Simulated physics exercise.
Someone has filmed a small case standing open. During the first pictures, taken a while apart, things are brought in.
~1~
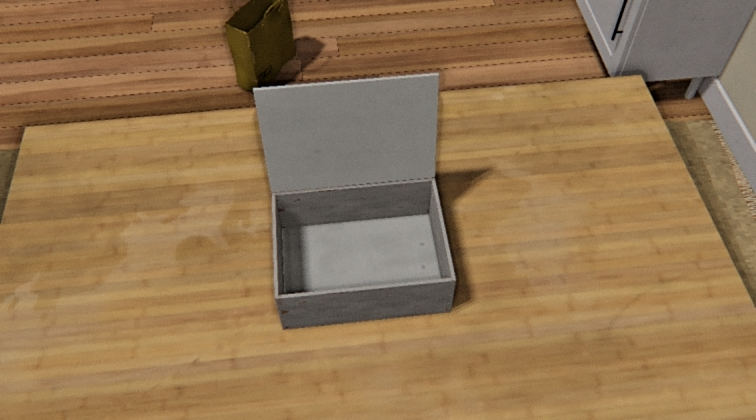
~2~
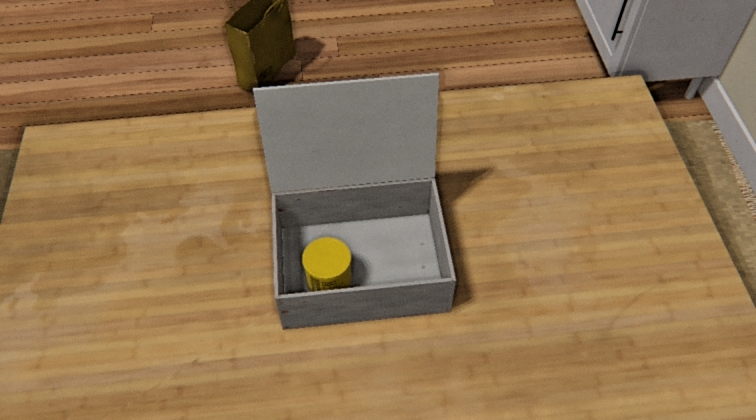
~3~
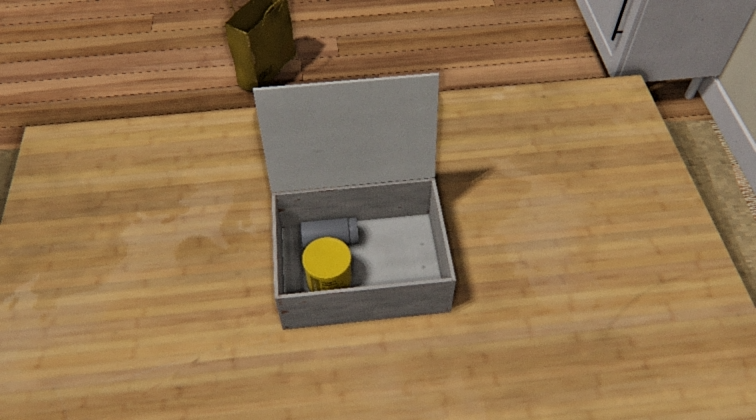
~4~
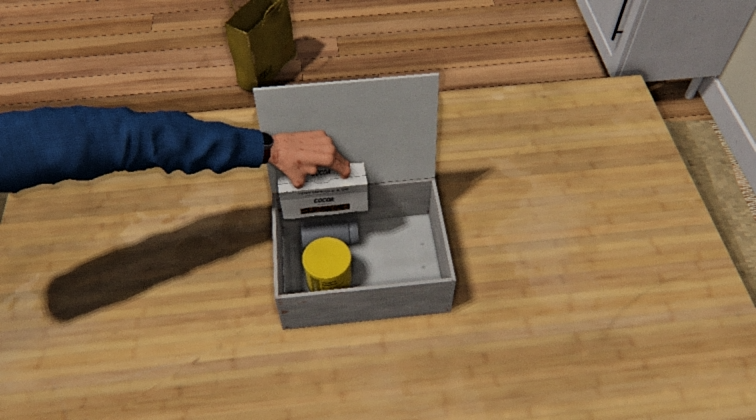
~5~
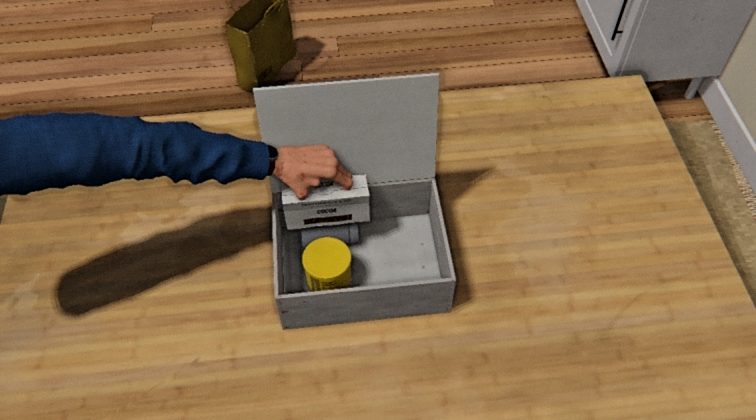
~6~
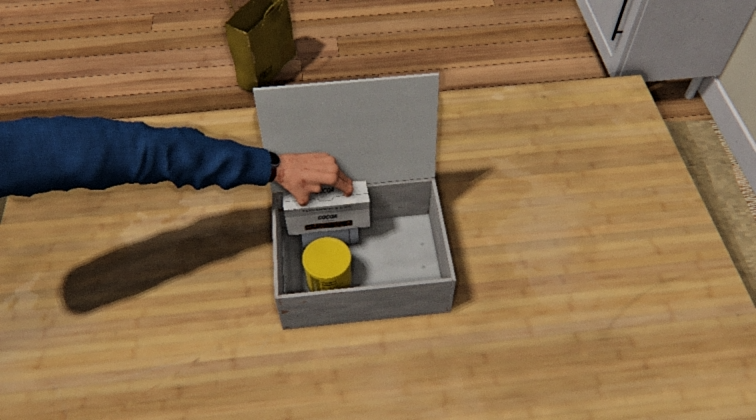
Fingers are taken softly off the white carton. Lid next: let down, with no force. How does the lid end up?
Most likely the lid will not meet the rim.
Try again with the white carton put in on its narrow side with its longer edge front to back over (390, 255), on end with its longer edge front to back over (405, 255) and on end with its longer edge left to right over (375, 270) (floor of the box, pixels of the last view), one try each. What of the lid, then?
The first time it goes down completely, the next time it is kept open, and the last time it is kept open.
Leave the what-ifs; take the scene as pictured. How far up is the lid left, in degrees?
Measured angle - around 35°.
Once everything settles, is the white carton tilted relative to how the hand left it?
Simply put, it gets tilted.
Then, 1.50 s later than the last frame, lid 80° above the rim; white carton tilted by 21° near (327, 211).
Then, 1.90 s later than the last frame, lid 44° above the rim; white carton tilted by 32° near (327, 214); grey shaker moved a little.
When it is over, lid 36° above the rim; lying over in the box, white carton; the other 2 as before. End places, in pixels of the last picture, white carton near (327, 215).
